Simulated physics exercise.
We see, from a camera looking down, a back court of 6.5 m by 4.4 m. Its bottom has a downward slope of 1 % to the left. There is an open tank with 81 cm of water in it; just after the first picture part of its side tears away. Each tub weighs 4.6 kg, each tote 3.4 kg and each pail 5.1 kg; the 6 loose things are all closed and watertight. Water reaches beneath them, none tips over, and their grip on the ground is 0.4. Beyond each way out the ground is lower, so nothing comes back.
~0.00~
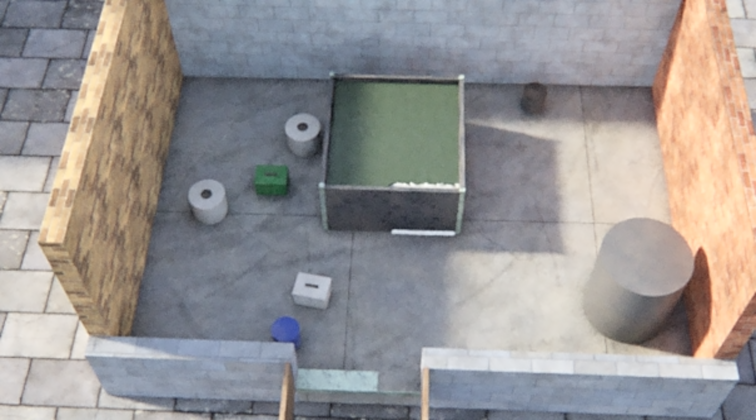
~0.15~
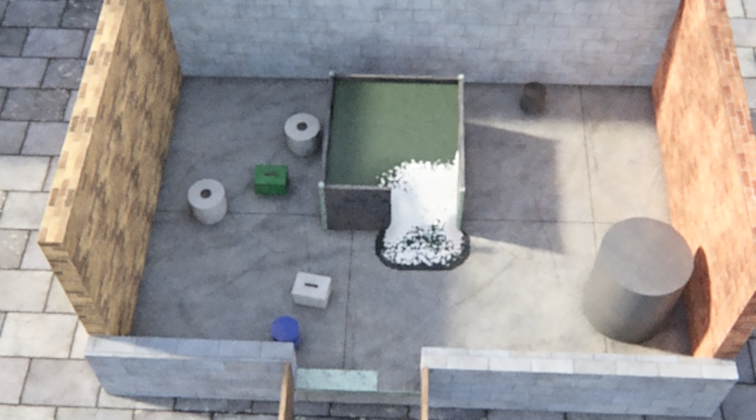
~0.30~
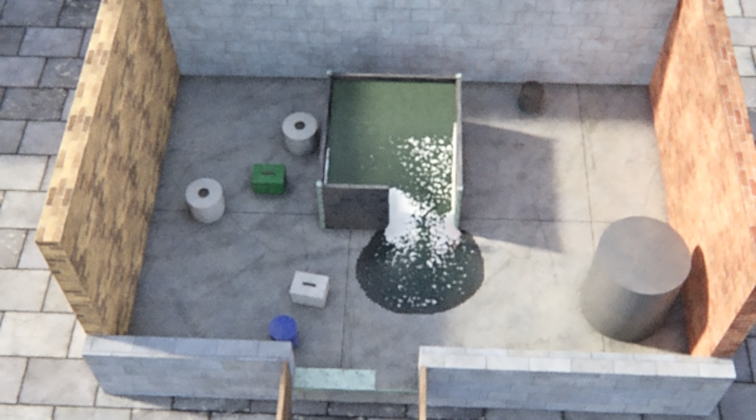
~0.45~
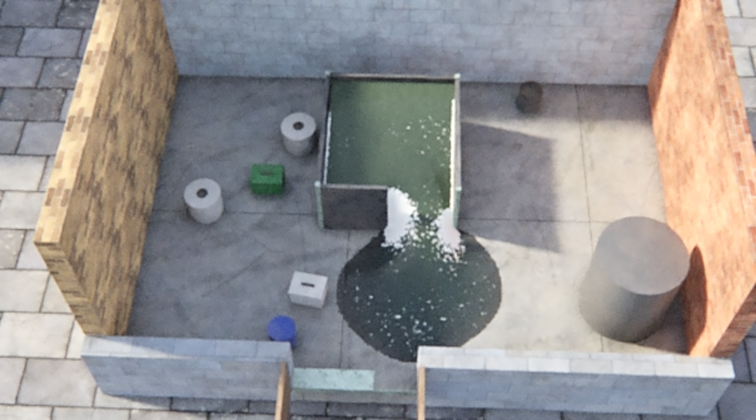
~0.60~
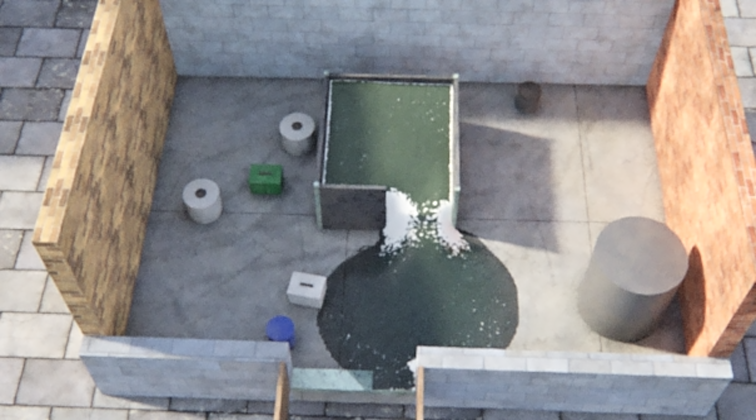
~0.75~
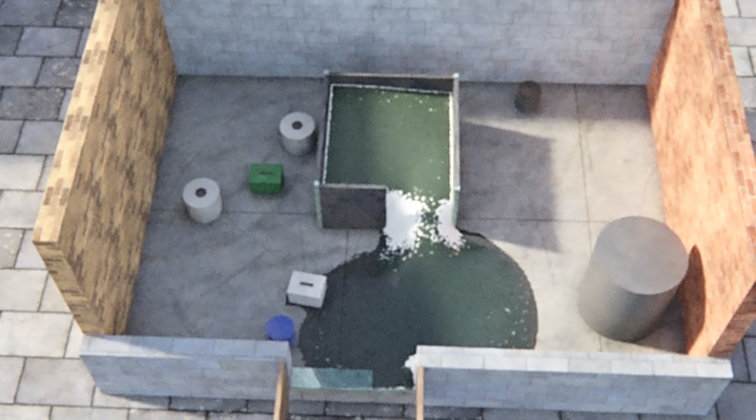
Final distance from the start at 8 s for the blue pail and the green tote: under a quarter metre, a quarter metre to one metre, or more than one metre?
Result: The blue pail is moved modestly; the green tote is hardly disturbed.
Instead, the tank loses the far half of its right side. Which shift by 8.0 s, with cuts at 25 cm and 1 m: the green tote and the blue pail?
Note: Green tote unmoved, blue pail swept well away.
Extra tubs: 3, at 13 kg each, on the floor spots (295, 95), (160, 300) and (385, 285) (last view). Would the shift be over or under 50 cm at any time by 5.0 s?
First inside the limit, then inside the limit, then outside the limit.
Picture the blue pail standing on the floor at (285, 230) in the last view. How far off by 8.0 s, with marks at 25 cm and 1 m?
Outcome: It sits still.
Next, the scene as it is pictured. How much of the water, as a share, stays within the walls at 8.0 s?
62 %.
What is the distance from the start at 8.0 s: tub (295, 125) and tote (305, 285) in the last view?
In that order: 0 cm, 20 cm.
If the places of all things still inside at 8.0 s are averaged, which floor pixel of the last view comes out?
Roughly at (266, 203).
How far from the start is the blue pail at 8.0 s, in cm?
50 centimetres.
After 1.6 s the blue pail is near (279, 328), 0.0 m from its start, aground; the green tote is near (266, 173), 0.0 m from its start, aground; 0 of 6 are out; 0 afloat.
After 3.6 s the blue pail is near (254, 321), 0.3 m from its start, aground; the green tote is near (266, 173), 0.0 m from its start, aground; 0 of 6 are out; 0 afloat.
After 5.6 s the blue pail is near (254, 321), 0.3 m from its start, aground; the green tote is near (266, 173), 0.0 m from its start, aground; 0 of 6 are out; 1 afloat.
After 8.0 s the blue pail is near (243, 310), 0.5 m from its start, aground; the green tote is near (266, 173), 0.0 m from its start, aground; 0 of 6 are out; 0 afloat.
